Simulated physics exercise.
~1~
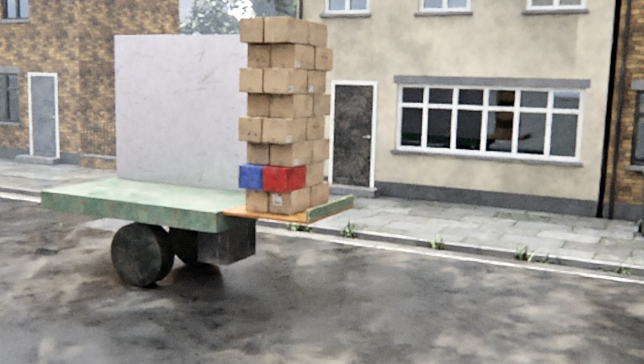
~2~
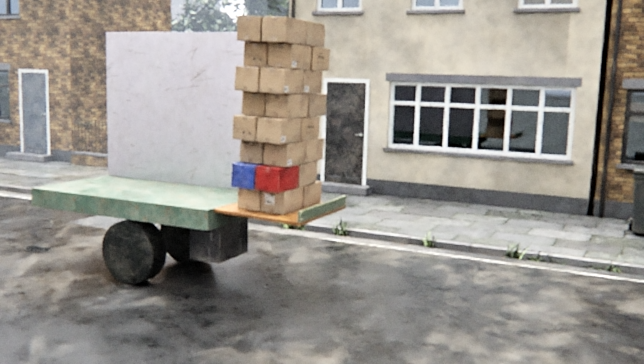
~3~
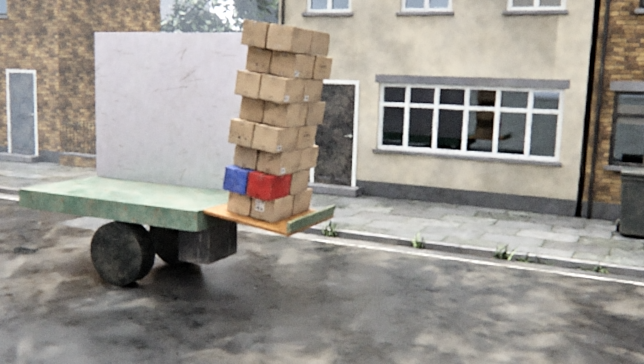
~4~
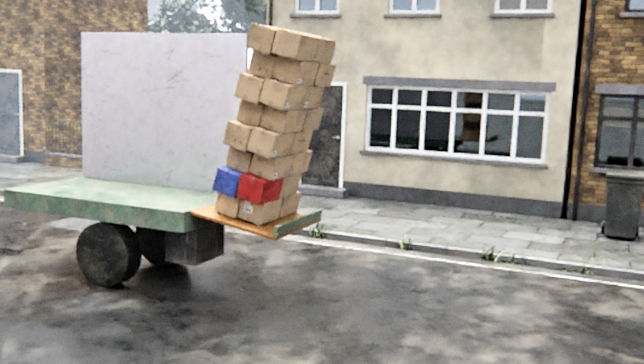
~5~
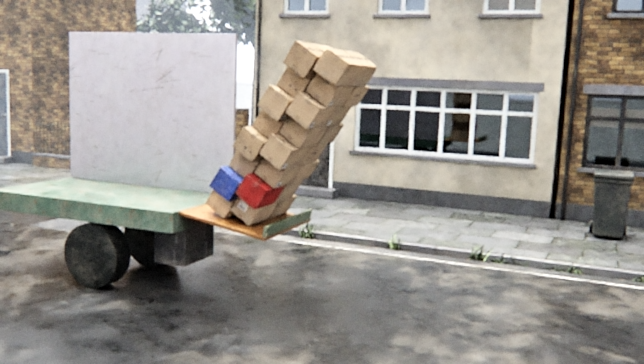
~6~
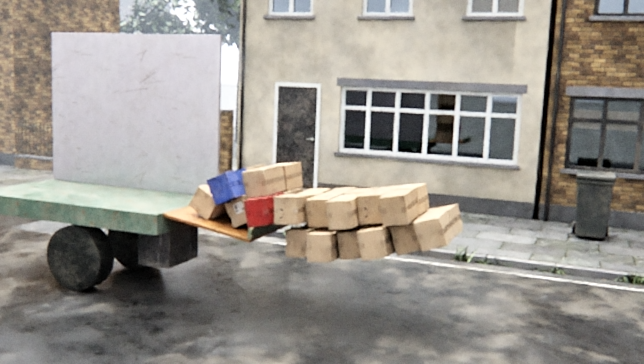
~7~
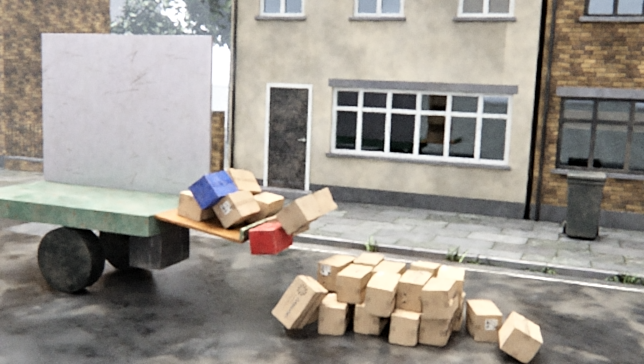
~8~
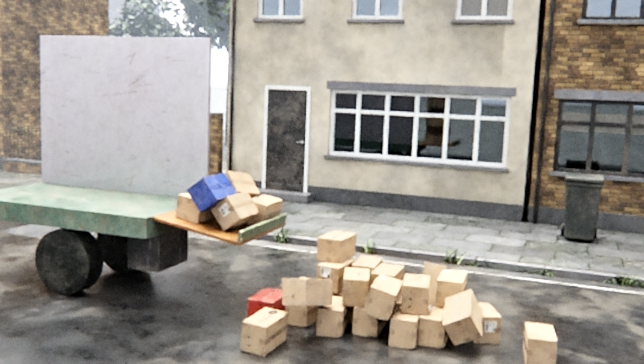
On a grey street in front of brick and cream houses, seen from the side as the view drifts slightly right, a flat green trailer bed with a pale upright panel stands at left. A tall stack of brown cartons rests on the orange platform at its right end, with a blue and a red carton side by side near the bottom. The platform tips down gently to the right, and the stack leans, then topples outward. Most cartons tumble onto the road in a loose heap, the red one dropping last to its left edge. The blue carton stays tilted among a few brown ones on the sloping platform.
